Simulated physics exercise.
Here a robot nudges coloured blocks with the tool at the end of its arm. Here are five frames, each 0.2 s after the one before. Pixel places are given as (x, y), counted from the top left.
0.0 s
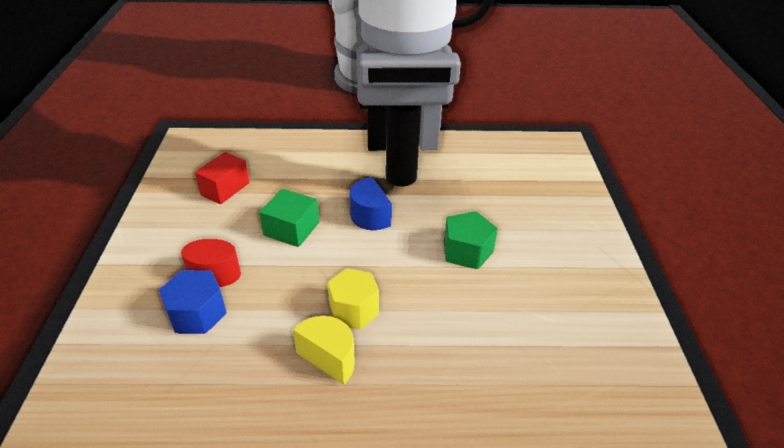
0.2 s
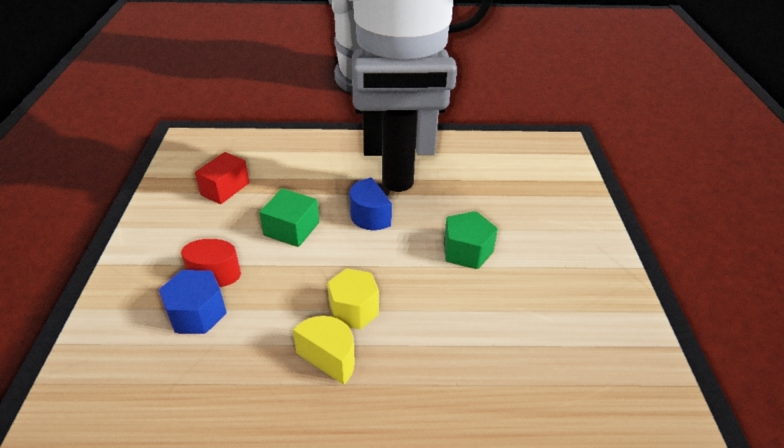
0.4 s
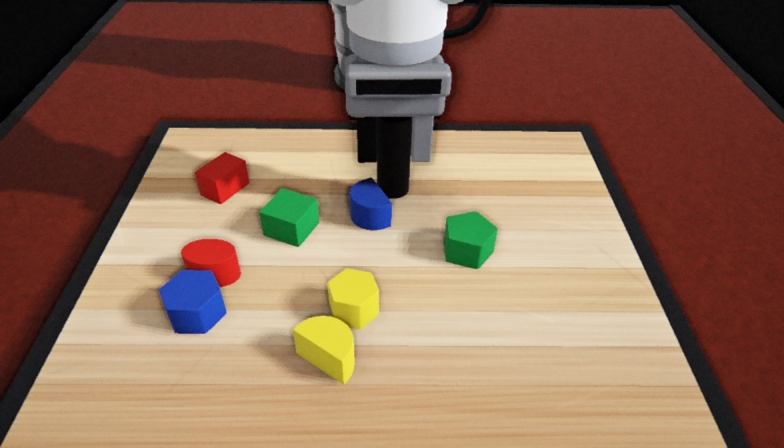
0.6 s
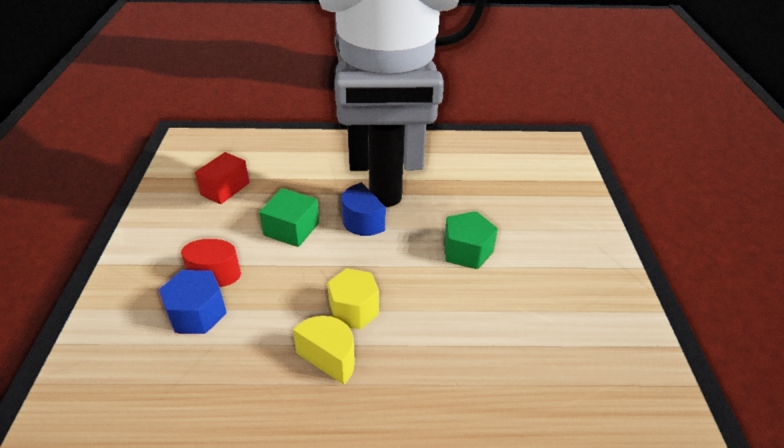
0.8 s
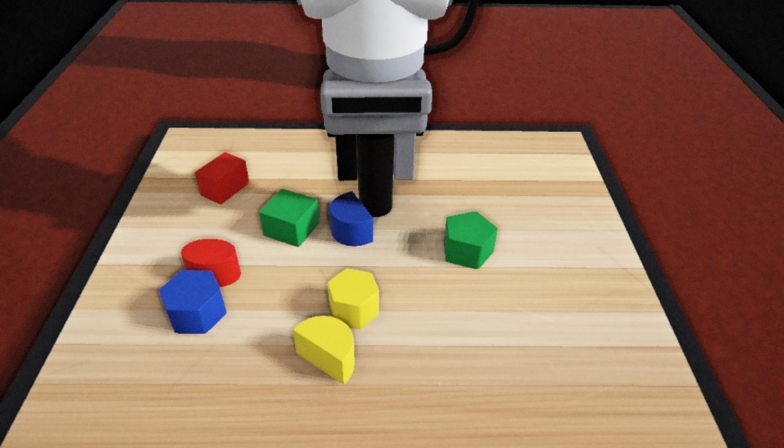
Robot arm moving its black tool toward the viewer and left, nudging a blue half-round block across a wooden board.
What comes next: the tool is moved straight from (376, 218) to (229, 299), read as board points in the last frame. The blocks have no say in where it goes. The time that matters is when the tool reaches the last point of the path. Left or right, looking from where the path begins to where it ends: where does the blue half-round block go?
The blue half-round block goes left.
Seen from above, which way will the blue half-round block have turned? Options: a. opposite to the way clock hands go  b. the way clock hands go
The correct letter is a.
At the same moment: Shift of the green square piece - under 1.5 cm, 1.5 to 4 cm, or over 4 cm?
The best fit is under 1.5 cm.
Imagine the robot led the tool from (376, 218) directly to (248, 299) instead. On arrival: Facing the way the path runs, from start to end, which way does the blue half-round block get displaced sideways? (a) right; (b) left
b
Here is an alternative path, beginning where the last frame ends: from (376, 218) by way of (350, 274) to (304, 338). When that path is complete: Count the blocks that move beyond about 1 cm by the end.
Of all the blocks, three or more travel more than a centimetre.
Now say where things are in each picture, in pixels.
Tool's lower end (401, 177); blue hexagon (189, 289); red oval (208, 251); green square piece (289, 205); blue half-round block (369, 193), in the first frame.
Tool (398, 183); blocks still, in the second frame.
Tool (393, 189); blocks still, in the third frame.
Tool (386, 197); blue half-round block (361, 199), in the fourth frame.
Tool (376, 207); blue hexagon (189, 289); red oval (208, 251); green square piece (289, 205); blue half-round block (349, 208), in the fifth frame.
On the path given first. One third of the way, tool (331, 231); blue half-round block (305, 237), turned 15° anticlockwise.
Two thirds of the way, tool (280, 258); green square piece (285, 205); blue half-round block (257, 269), turned 45° anticlockwise.
At the end, tool (226, 288); blue hexagon (174, 298), turned 25° clockwise; red oval (195, 252), turned 30° clockwise; green square piece (285, 205); blue half-round block (231, 303), turned 65° anticlockwise.
